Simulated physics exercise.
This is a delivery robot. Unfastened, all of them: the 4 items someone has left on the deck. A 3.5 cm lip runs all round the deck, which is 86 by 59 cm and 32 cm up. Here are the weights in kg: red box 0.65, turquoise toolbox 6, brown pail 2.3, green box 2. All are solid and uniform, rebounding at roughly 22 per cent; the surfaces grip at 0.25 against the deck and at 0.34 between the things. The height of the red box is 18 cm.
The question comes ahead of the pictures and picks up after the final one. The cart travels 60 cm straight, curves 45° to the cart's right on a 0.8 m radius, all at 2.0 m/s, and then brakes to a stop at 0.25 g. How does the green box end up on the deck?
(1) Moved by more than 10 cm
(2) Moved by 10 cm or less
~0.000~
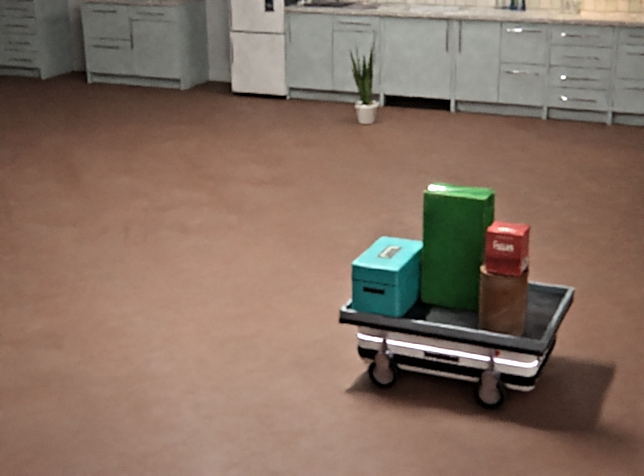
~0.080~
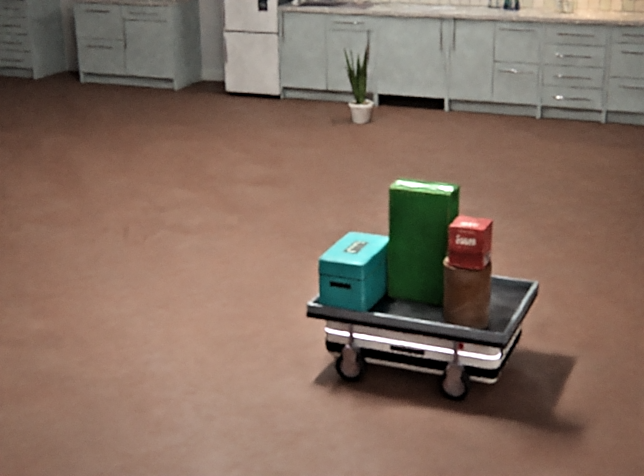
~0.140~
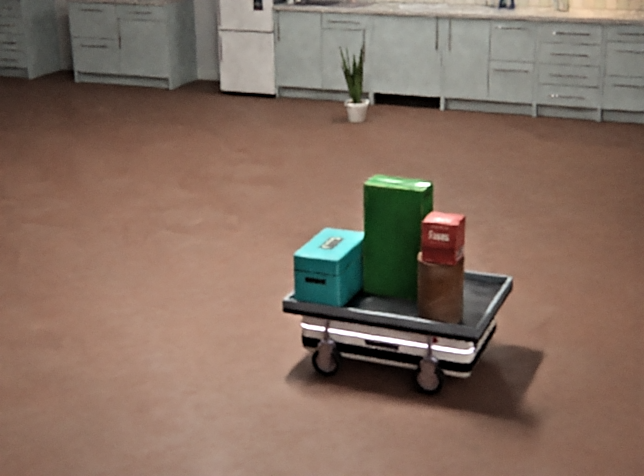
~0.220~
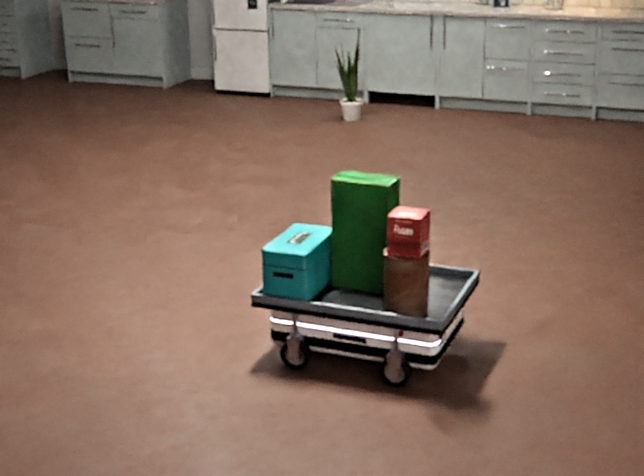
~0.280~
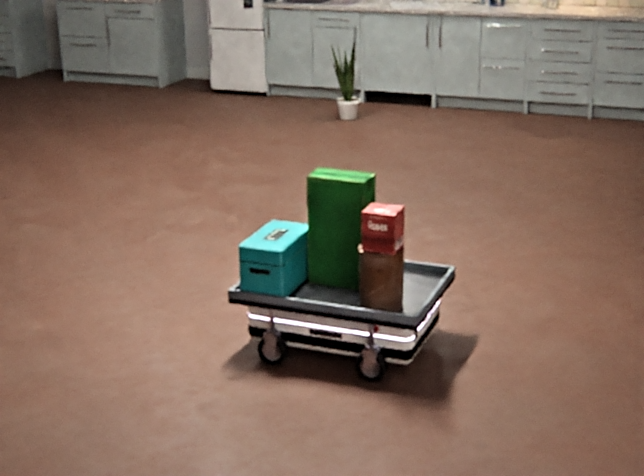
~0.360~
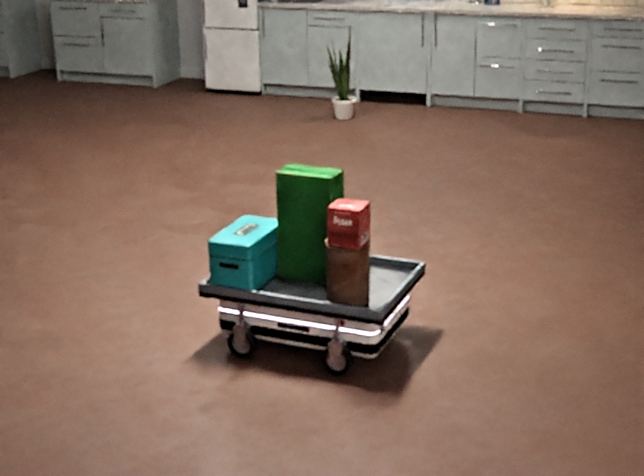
Option 1: Moved by more than 10 cm.
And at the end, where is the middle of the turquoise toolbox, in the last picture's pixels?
Around (174, 158).
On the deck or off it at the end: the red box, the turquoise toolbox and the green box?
Outcome: The red box departs its support; the turquoise toolbox remains on its support; the green box departs its support.
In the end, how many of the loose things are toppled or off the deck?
2 of them.
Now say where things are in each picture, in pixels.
In the first picture, 0 cm covered; green box (458, 247); red box (507, 249).
In the second picture, 16 cm covered; brown pail (467, 293); red box (470, 243).
In the third picture, 28 cm covered; turquoise toolbox (332, 269); brown pail (441, 288).
In the fourth picture, 44 cm covered; red box (409, 232); turquoise toolbox (300, 263).
In the fifth picture, 56 cm covered; brown pail (381, 277); red box (383, 229).
In the sixth picture, 72 cm covered; green box (311, 224); turquoise toolbox (248, 254).
By 0.56 s, 112 cm covered, turned 27°; green box 13 cm from its spot near (241, 211); red box 6 cm from its spot; brown pail 3 cm from its spot.
By 0.86 s, 171 cm covered, turned 45°; red box now off the deck; green box tilted 18° near (177, 181); turquoise toolbox 8 cm from its spot.
By 1.26 s, 222 cm covered, turned 45°; green box now off the deck; turquoise toolbox 9 cm from its spot; brown pail 3 cm from its spot.
By 1.66 s, 234 cm covered, turned 45°, stopped; turquoise toolbox 9 cm from its spot; brown pail 5 cm from its spot.
When it is over (2.0 s), off the deck, red box and green box; the other 2 within 10 cm of the start.
